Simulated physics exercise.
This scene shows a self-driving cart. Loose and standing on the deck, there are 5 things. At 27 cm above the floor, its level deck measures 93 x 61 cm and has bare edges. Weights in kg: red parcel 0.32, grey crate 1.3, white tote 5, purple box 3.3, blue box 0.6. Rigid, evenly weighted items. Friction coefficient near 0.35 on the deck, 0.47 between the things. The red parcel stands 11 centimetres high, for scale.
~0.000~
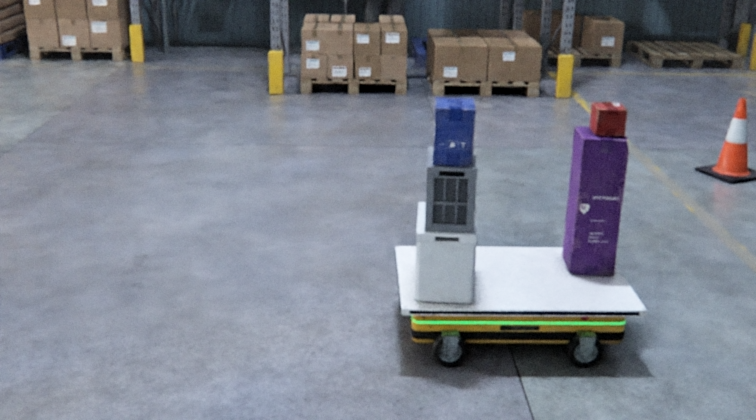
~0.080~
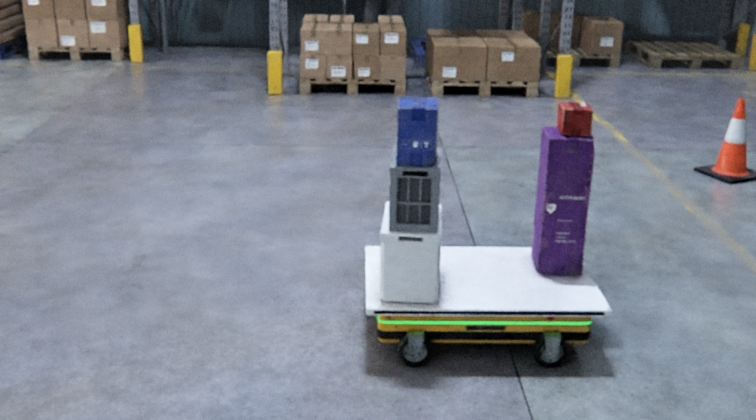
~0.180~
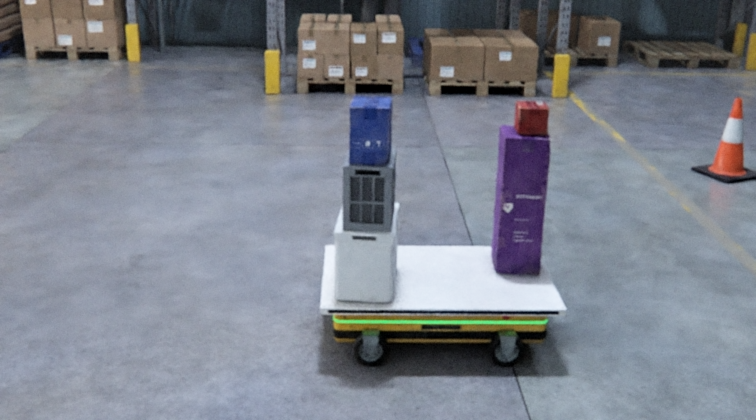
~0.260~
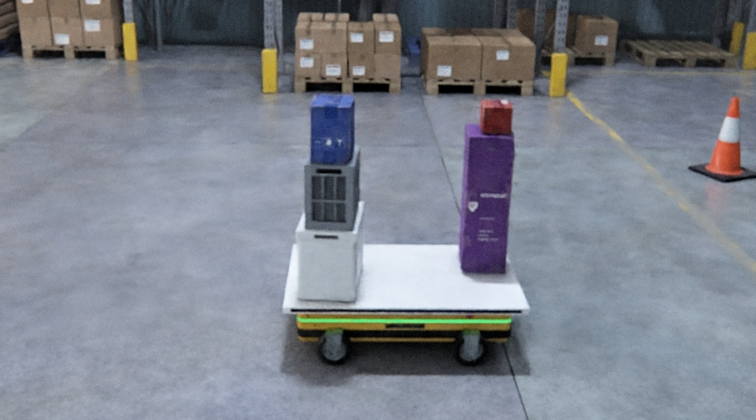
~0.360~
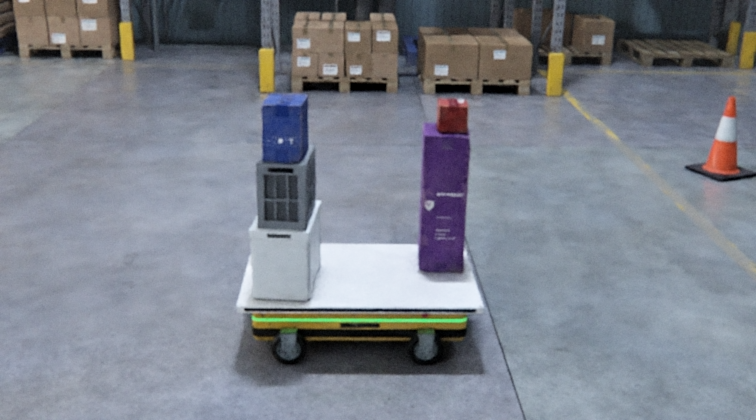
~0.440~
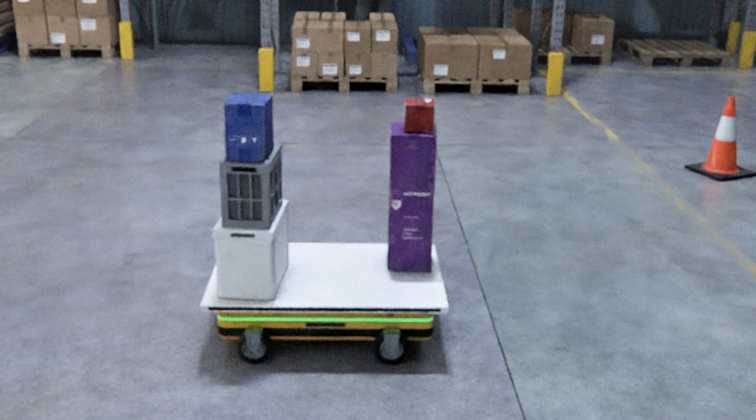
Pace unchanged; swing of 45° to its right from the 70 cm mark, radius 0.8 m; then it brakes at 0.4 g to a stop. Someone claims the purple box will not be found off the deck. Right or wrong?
Right, it keeps its place.
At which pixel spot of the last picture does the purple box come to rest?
At pixel (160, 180) or so, give or take.
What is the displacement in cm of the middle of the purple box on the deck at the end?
46 cm.
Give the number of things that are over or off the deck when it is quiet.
5.
After 0.84 s, cart has run 143 cm, turned 40°; grey crate, white tote and blue box now off the deck.
After 1.24 s, cart has run 195 cm, turned 45°; purple box leaning 6° near (201, 160); red parcel leaning 6°.
After 1.64 s, cart has run 200 cm, turned 45°, stopped; purple box leaning 49° near (173, 155); red parcel leaning 49°.
At rest (2.3 s), off the deck, red parcel, grey crate, white tote and blue box; tipped over on the deck, purple box. In the last view, purple box near (160, 180).
